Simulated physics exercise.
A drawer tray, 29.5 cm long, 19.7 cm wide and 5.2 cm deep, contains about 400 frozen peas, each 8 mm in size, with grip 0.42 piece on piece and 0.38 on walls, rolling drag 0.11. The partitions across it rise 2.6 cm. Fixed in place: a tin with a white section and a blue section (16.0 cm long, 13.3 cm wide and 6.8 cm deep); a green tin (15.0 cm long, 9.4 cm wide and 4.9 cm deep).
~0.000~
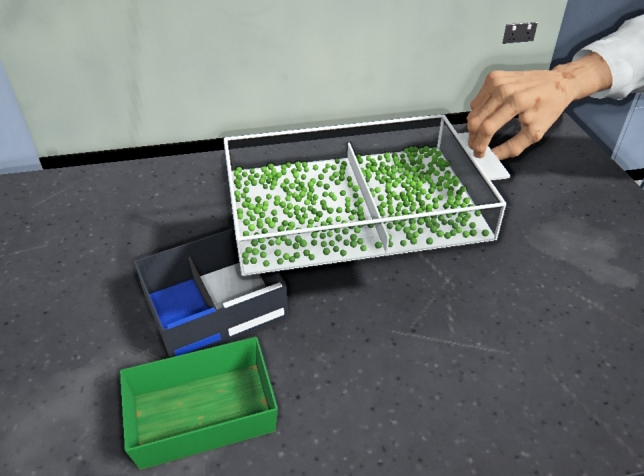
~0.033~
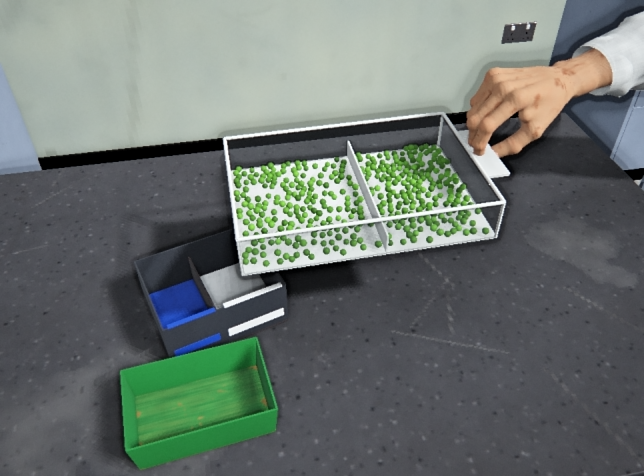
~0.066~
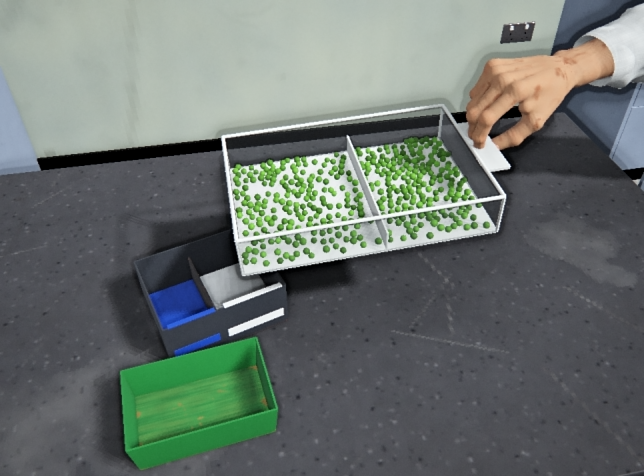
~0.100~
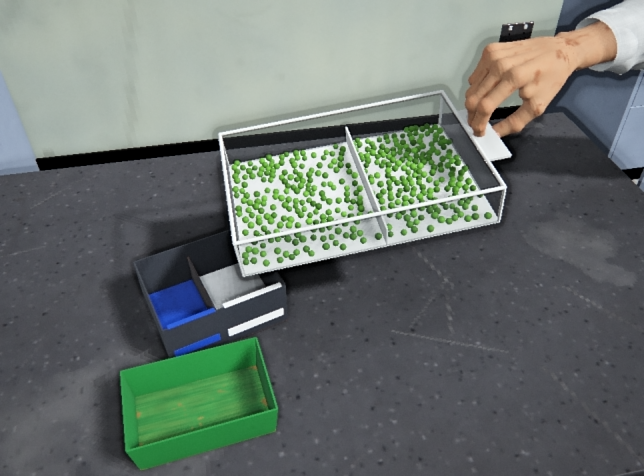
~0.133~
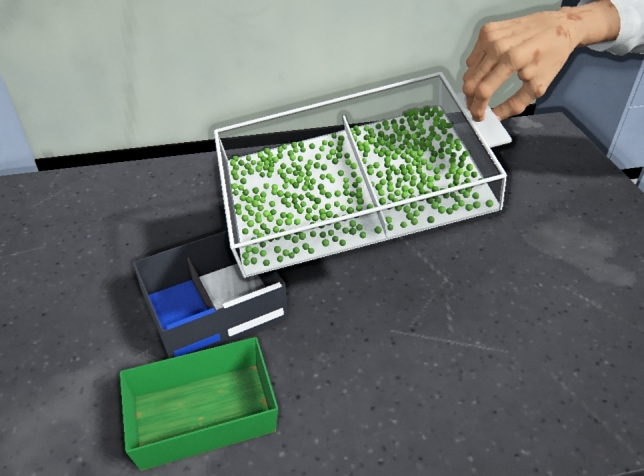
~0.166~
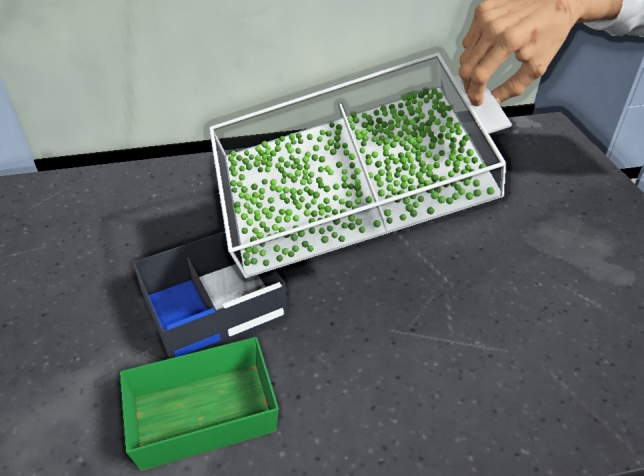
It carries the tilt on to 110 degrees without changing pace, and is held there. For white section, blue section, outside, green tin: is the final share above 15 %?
White section: Under, blue section: Under, outside: Over, green tin: Over.
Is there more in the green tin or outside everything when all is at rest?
Larger share at rest: In the green tin.
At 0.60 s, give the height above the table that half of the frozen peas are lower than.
I'd estimate close to 26 centimetres.
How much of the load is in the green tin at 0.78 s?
By then, around 5 percent is in.
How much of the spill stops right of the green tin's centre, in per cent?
Near 20 in a hundred.
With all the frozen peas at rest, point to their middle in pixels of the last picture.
Close to pixel (186, 423) of the final picture.
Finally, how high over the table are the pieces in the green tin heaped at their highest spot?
Around 2.0 centimetres above the table.
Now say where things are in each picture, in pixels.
The first picture shows drawer tray at (375, 225); tilt 0 degrees; leading edge at (231, 184); divided tin at (208, 272); green tin at (197, 389).
The second picture shows drawer tray at (375, 224); tilt 1 degrees; leading edge at (230, 184).
The third picture shows drawer tray at (374, 222); tilt 3 degrees; leading edge at (229, 184).
The fourth picture shows drawer tray at (372, 218); tilt 7 degrees; low side front left; leading edge at (226, 184).
The fifth picture shows drawer tray at (370, 214); tilt 12 degrees; low side front left; leading edge at (223, 184).
The sixth picture shows drawer tray at (367, 211); tilt 17 degrees; low side front left; leading edge at (220, 184); divided tin at (208, 273); green tin at (197, 390). It turns about 160 degrees a second.
After 0.40 s, tilt 55 degrees; drawer tray 100 %; middle of all pieces near (308, 152).
After 0.60 s, tilt 87 degrees; drawer tray 100 %; middle of all pieces near (260, 180).
Then, at 0.78 s, tilt 110 degrees; drawer tray 60 %, green tin 5 %, in the air 35 %; middle of all pieces near (216, 270).
After 0.95 s, tilt 110 degrees; outside 30 %, drawer tray 10 %, green tin 35 %, in the air 25 %; middle of all pieces near (188, 401).
At rest (2.2 s), outside 45 %, drawer tray 0 %, white section 0 %, green tin 55 %, blue section 0 %.
